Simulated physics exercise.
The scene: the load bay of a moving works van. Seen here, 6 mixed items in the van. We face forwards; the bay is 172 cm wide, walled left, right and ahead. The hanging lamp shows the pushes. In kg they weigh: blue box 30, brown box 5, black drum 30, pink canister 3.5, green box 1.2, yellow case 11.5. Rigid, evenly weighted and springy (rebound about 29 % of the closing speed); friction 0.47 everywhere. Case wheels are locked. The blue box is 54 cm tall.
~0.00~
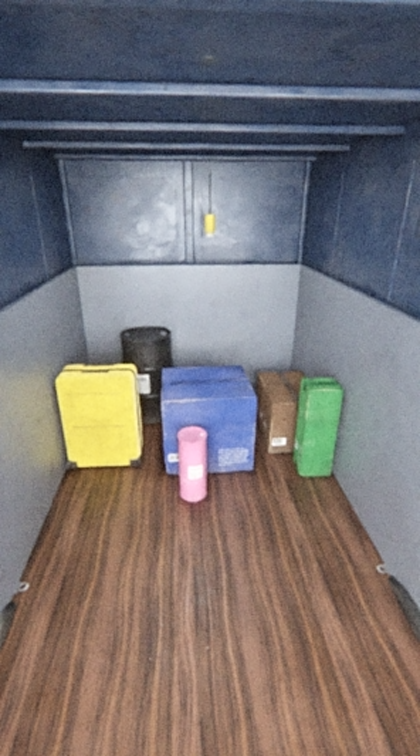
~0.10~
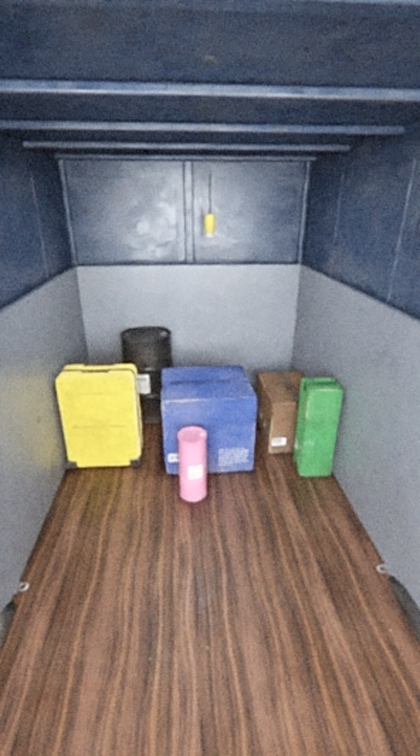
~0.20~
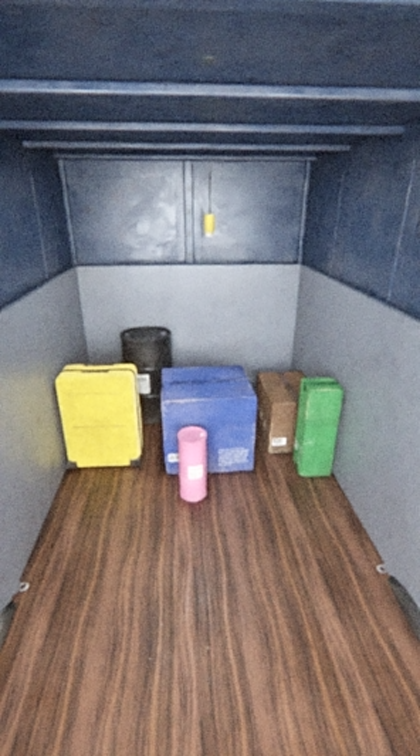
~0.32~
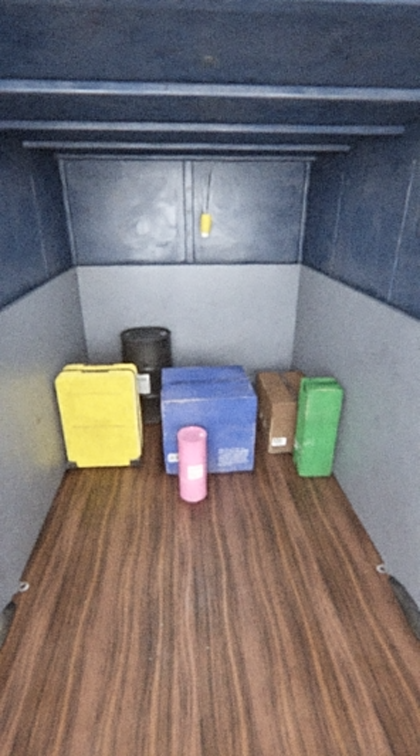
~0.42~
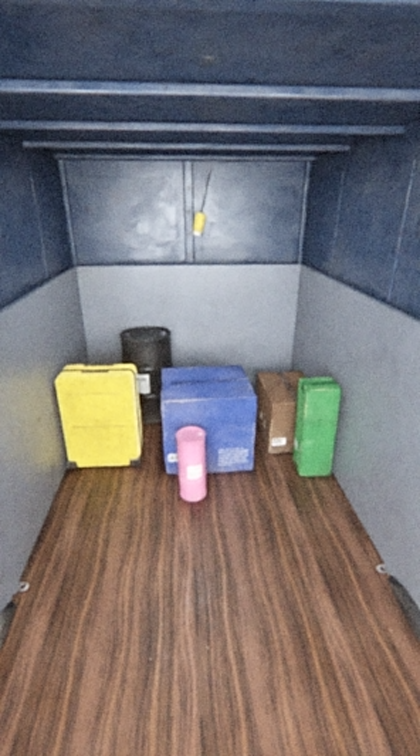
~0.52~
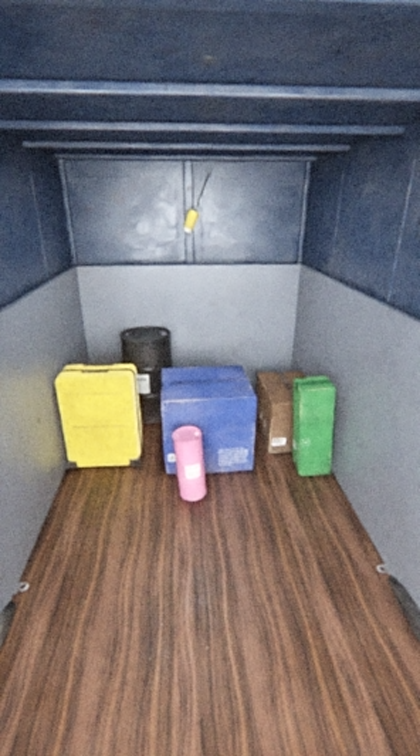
In this clip, a yellow case, black drum, blue box, pink canister, brown box and green box stand in a van's load bay as the hanging yellow lamp swings left, then the canister and green box lean slightly left.
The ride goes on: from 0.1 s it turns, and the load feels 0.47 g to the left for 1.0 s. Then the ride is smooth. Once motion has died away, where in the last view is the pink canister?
Resting place of the pink canister: (126, 484).
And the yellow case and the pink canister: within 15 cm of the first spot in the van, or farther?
The yellow case stays put; the pink canister gets shifted.
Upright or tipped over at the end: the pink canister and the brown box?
The pink canister topples; the brown box keeps standing.
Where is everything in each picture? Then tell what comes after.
In the first frame, no push; pink canister (193, 464); blue box (206, 417).
In the second frame, no push; black drum (149, 374); green box (316, 428).
In the third frame, push 0.19 g left; yellow case (103, 416); blue box (206, 417).
In the fourth frame, push 0.41 g left; brown box (287, 410); black drum (149, 374).
In the fifth frame, push 0.47 g left; green box (315, 427); yellow case (102, 416).
In the sixth frame, push 0.47 g left; pink canister (190, 464) 4° off upright; blue box (206, 417).
After 0.72 s, push 0.47 g left; pink canister 20° off upright near (180, 463); green box 21° off upright.
After 0.82 s, push 0.47 g left; pink canister 38° off upright near (168, 464); green box 26° off upright.
After 0.92 s, push 0.34 g left; pink canister 68° off upright near (150, 474); green box 28° off upright.
After 1.02 s, push 0.15 g left; pink canister on its side near (134, 483); green box 28° off upright.
In the end (1.7 s), toppled in the van, pink canister; not toppled but over 15 cm from the start, green box; the other 4 under 15 cm from the start. At the end, from the last picture's camera, pink canister near (126, 484).
